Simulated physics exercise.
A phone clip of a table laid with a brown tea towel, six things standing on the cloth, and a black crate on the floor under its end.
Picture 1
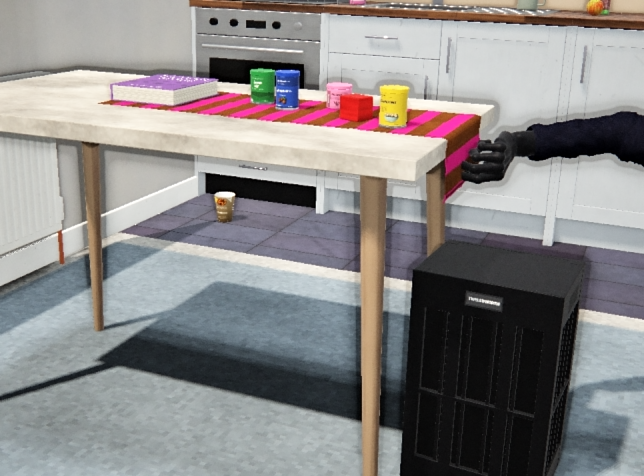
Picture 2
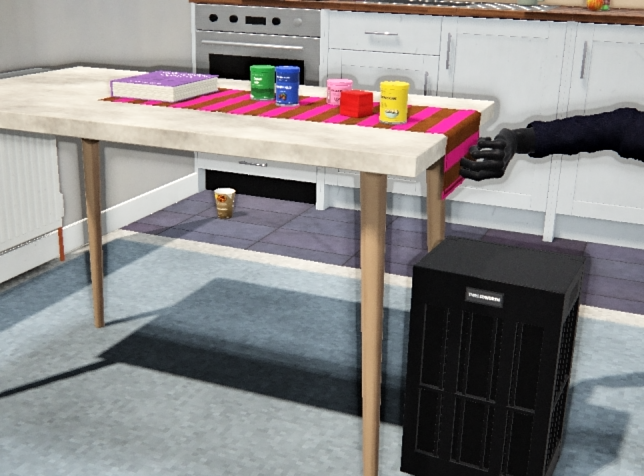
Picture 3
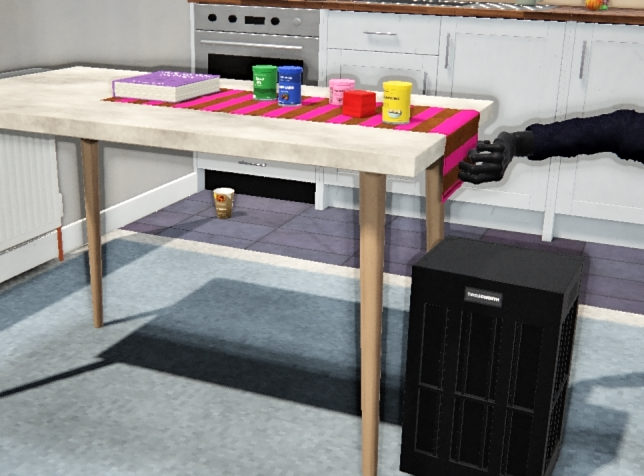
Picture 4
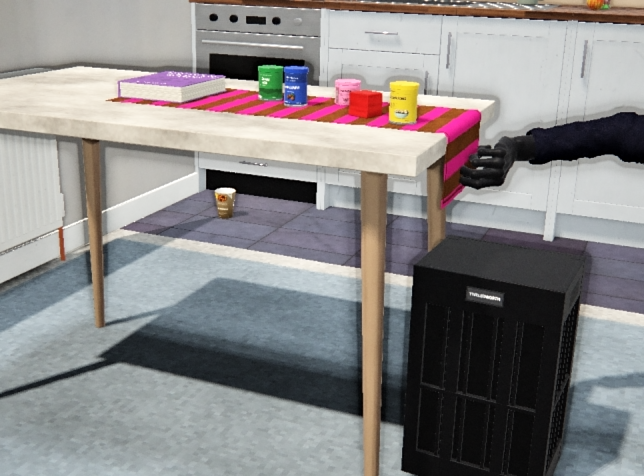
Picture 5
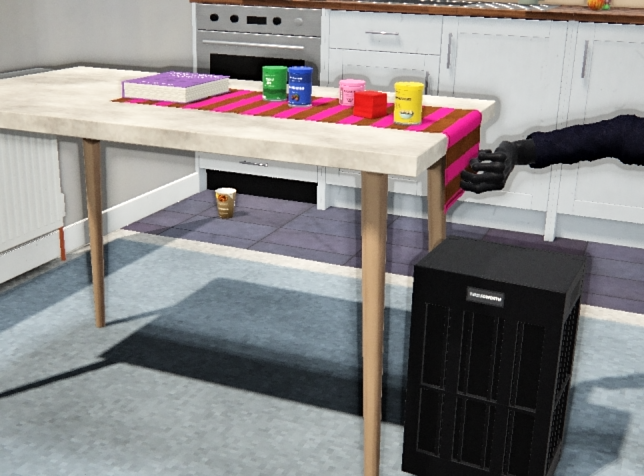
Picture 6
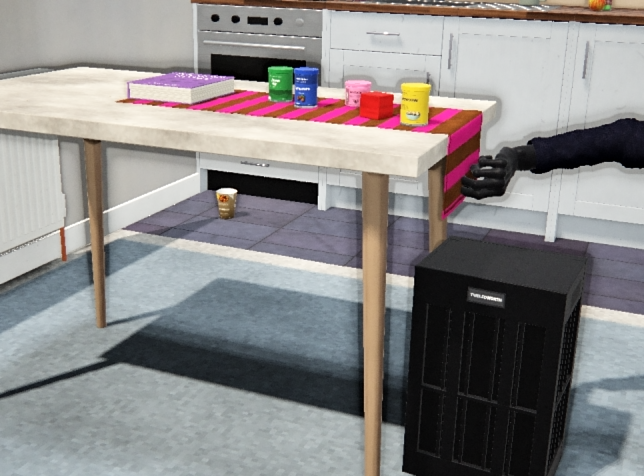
The footage shows a black hand at the hanging end of a brown-and-pink cloth, drawing it slightly rightward and down over the table's edge, as the book, colored cans, pot and red cube shift along with it above a still black crate.
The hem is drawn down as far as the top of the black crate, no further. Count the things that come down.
The table loses one.
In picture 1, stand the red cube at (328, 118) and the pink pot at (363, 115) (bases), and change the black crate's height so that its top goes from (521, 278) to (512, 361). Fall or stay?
The red cube goes over, the pink pot comes down.
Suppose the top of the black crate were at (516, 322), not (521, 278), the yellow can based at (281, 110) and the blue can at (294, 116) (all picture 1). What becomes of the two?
The yellow can does not fall, the blue can stays on.
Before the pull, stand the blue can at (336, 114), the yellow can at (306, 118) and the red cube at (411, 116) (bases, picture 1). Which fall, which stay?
The blue can keeps its place on top, the yellow can survives, the red cube tumbles off.
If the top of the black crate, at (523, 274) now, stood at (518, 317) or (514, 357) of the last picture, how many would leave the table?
It would be 2 and 3.
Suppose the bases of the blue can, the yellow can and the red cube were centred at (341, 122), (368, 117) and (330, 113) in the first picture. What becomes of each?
The blue can keeps its place on top; the yellow can keeps its place on top; the red cube does not fall.
Soon after, hem near (460, 221); all still up.
Then, hem on the crate; all still up.
Further on, hem on the crate; yellow can gone.
At rest, hem on the crate; yellow can gone. The count of fallen things is one.
